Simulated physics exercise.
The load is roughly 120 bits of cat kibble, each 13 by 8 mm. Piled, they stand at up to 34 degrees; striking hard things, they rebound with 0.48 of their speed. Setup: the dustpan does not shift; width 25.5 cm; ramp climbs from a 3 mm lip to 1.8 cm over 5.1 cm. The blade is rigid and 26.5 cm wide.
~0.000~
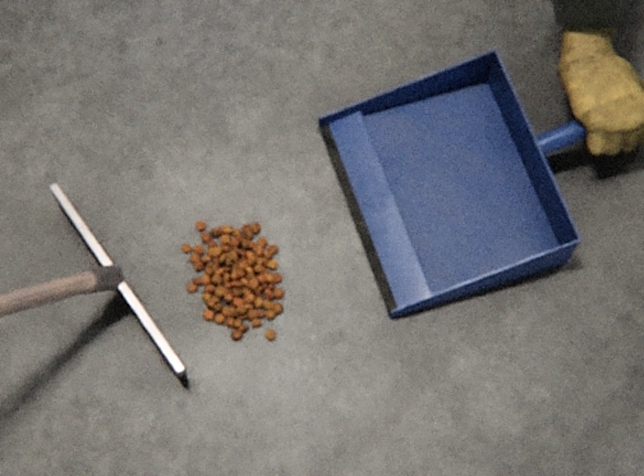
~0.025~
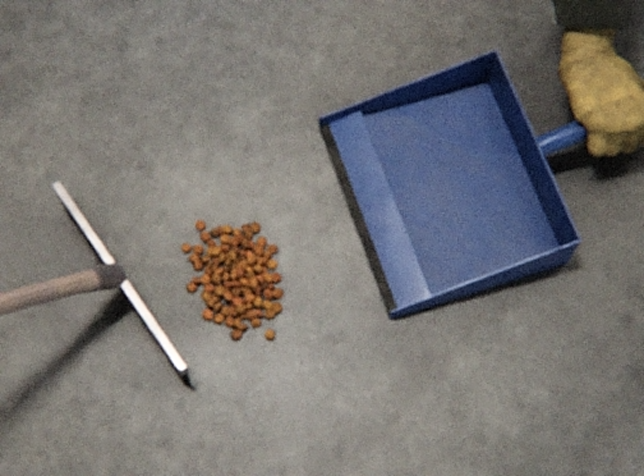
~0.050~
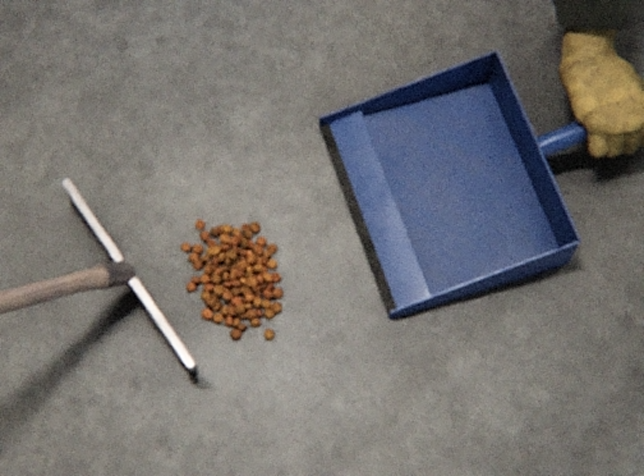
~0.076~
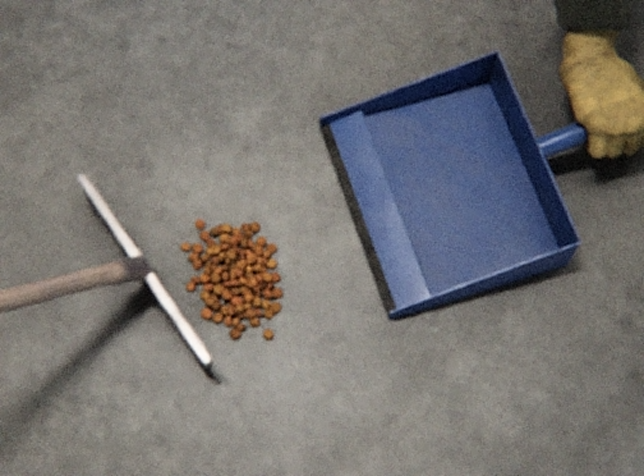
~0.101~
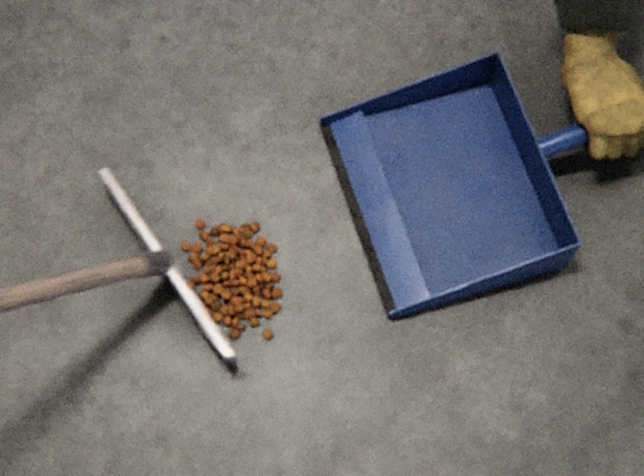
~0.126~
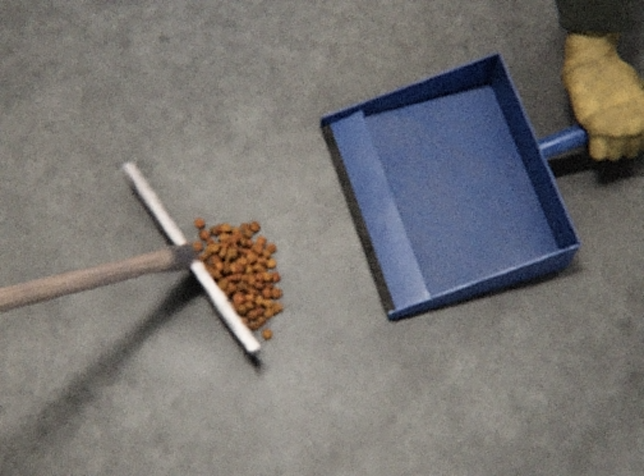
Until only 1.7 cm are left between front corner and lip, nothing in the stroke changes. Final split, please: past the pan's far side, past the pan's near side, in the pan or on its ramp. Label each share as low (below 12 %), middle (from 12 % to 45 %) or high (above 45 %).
Far side - low; near side - low; pan - middle.
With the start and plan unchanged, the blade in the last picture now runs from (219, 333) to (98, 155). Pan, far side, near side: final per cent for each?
You'd see pan at 25, far at 5 and near at 0.
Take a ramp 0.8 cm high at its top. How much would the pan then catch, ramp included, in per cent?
That change would give about 35 per cent.
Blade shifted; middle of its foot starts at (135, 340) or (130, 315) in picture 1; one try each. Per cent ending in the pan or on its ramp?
First try about 20 per cent, second about 25 per cent.
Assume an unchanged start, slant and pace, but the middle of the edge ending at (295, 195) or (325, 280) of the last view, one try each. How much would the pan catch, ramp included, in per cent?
First try around 35 %, second try around 20 %.
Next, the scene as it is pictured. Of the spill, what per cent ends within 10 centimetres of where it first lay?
I'd guess some 0 per cent.
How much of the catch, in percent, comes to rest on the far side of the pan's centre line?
40 per cent.
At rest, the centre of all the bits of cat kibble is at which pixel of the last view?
I'd say roughly (348, 220).
Then, at 0.21 s, middle of the blade 10 cm from the lip; 0 % over the lip, far side 0 %, near side 0 %.
After 0.26 s, middle of the blade 7 cm from the lip; 0 % over the lip, far side 0 %, near side 0 %.
After 0.45 s, middle of the blade 6 cm from the lip; 35 % over the lip, far side 5 %, near side 5 %.
In the end, at 1.1 s, far side 5 %, near side 5 %, pan 30 %, in front of the lip or behind the blade 60 %.
